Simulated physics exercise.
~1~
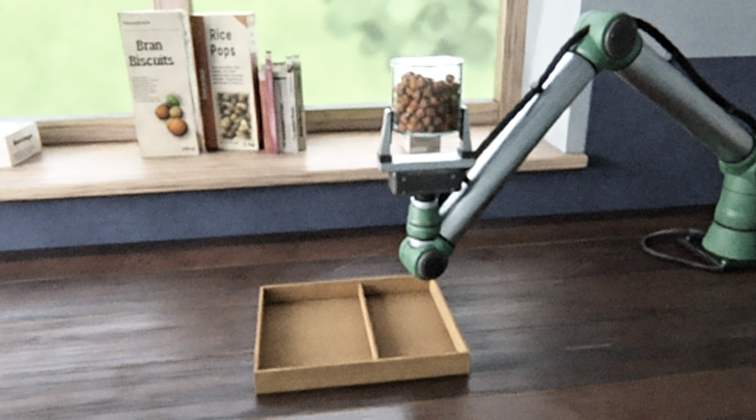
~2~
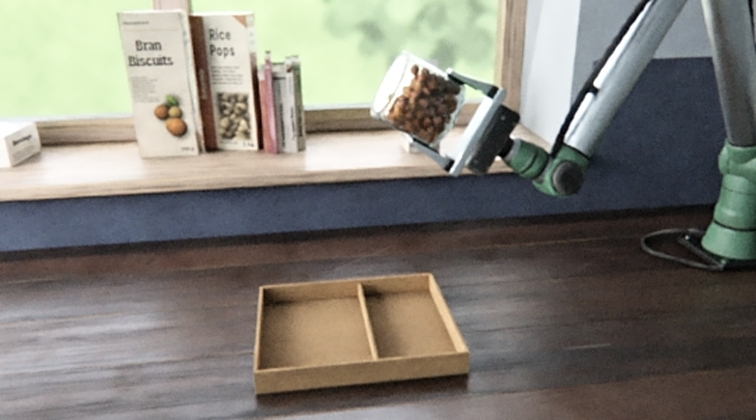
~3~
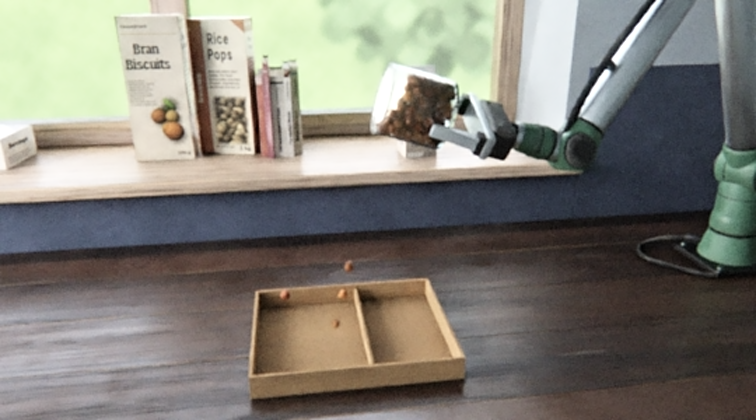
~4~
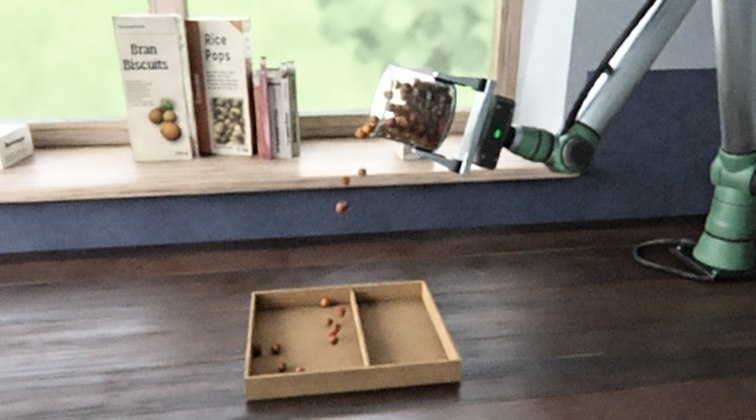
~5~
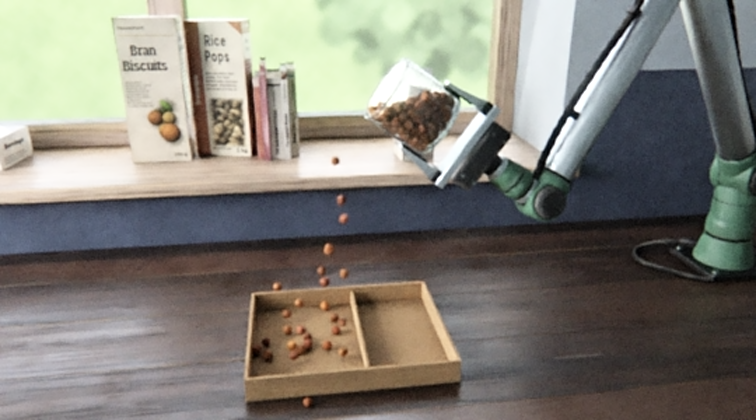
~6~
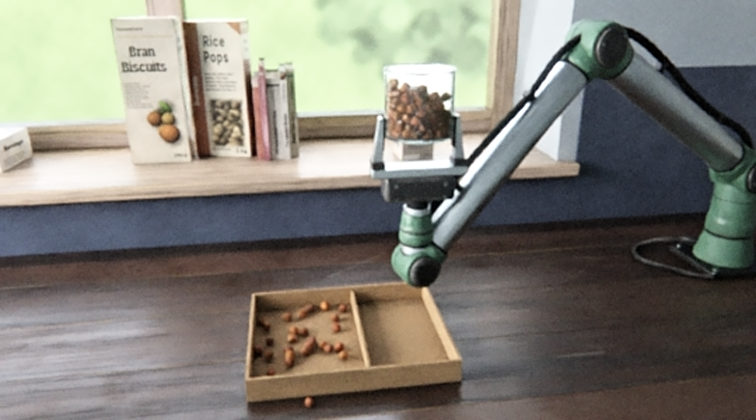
To begin with, a green and grey robot arm holds a clear beaker of hazelnuts upright above a dark wooden table, where a shallow, two-part tray sits near a windowsill with books and boxes. The arm swings the beaker over to the left until it lies nearly on its side, and a few nuts drop towards the tray. More tumble out in a thin stream, landing mostly in the left part. The arm then tilts the beaker back upright, still well filled, leaving scattered nuts in the left part, the right part empty, and one nut on the table in front.
